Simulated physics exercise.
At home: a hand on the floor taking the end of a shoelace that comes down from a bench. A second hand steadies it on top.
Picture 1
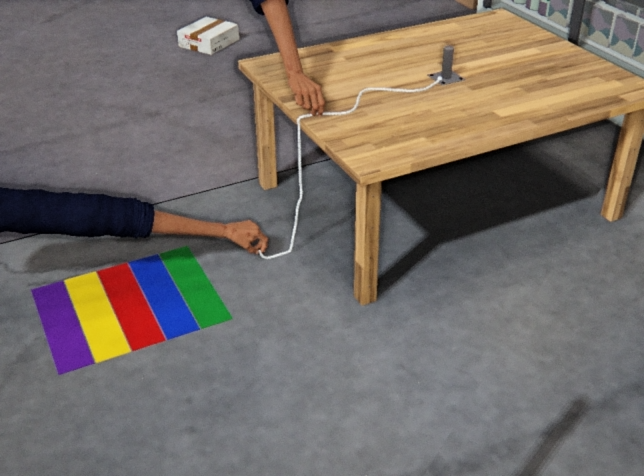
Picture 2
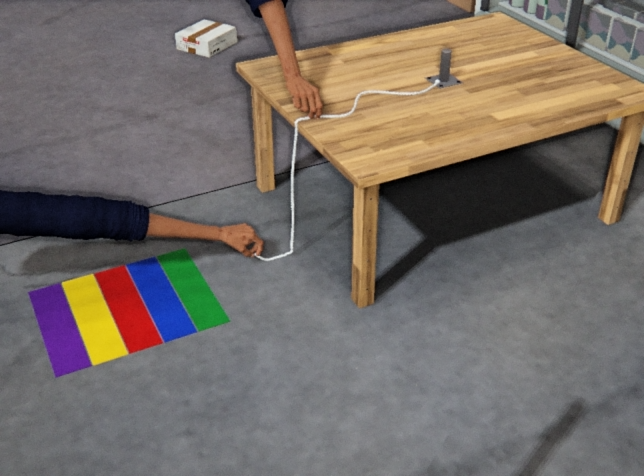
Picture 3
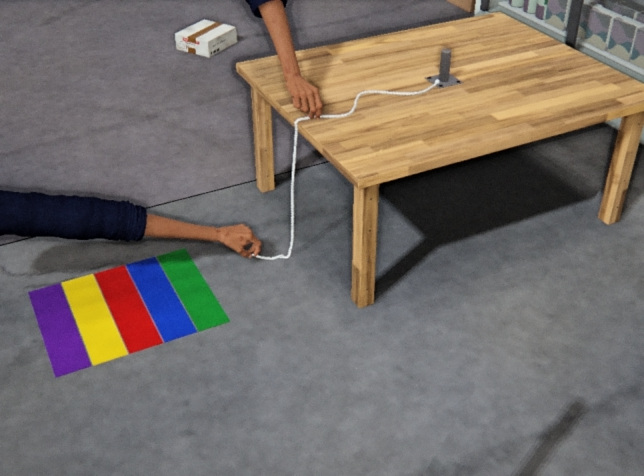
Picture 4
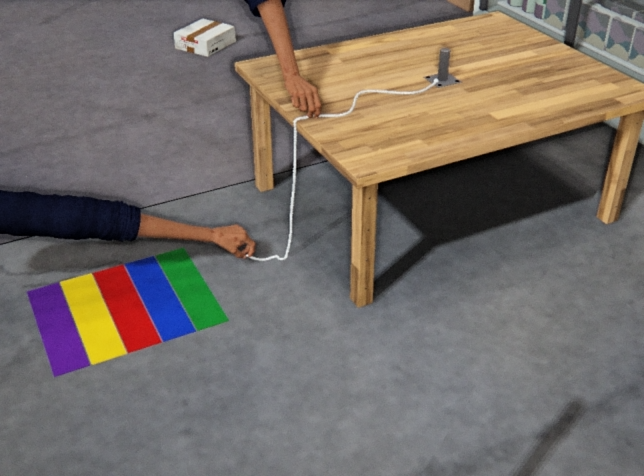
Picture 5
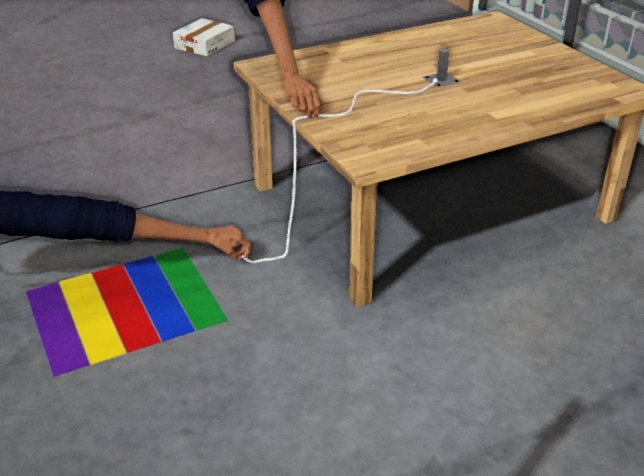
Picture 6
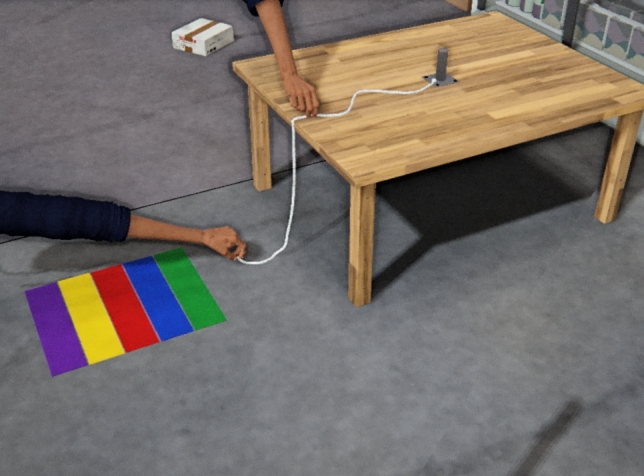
Two hands hold a white shoelace on and beside a low wooden bench on a grey concrete floor, seen from above at an angle. The lace runs from a small grey bracket on top, under one hand at the edge, down to the other by a mat striped purple, yellow, red, blue and green. The lower hand draws the end slightly left, while the view shifts slightly early on.
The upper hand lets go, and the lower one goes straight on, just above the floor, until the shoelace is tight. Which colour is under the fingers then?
The end stops over the red strip.
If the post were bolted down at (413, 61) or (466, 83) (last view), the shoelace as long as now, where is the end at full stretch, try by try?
Try by try, around (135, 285) and (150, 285).
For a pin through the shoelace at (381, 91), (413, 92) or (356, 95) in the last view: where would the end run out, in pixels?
Near (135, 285), (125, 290) and (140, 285).
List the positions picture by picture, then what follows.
In the first picture, end (260, 251); green (209, 309); blue (176, 319); red (142, 330); yellow (107, 341); purple (71, 352).
In the second picture, end (255, 254); shoelace through (425, 91) (366, 92) (338, 116) (295, 143) (293, 199) (292, 251).
In the third picture, end (253, 255).
In the fourth picture, end (247, 255); shoelace through (424, 90) (365, 92) (336, 116) (295, 142) (293, 198) (288, 250).
In the fifth picture, end (243, 256).
In the sixth picture, end (238, 257); shoelace through (422, 90) (363, 91) (334, 115) (294, 142) (293, 197) (282, 249).
Early on, end near (179, 274); over green.
Midway, end near (144, 284); over blue.
At the end of the slack, end near (122, 291); over red. It gets as far as the red strip.
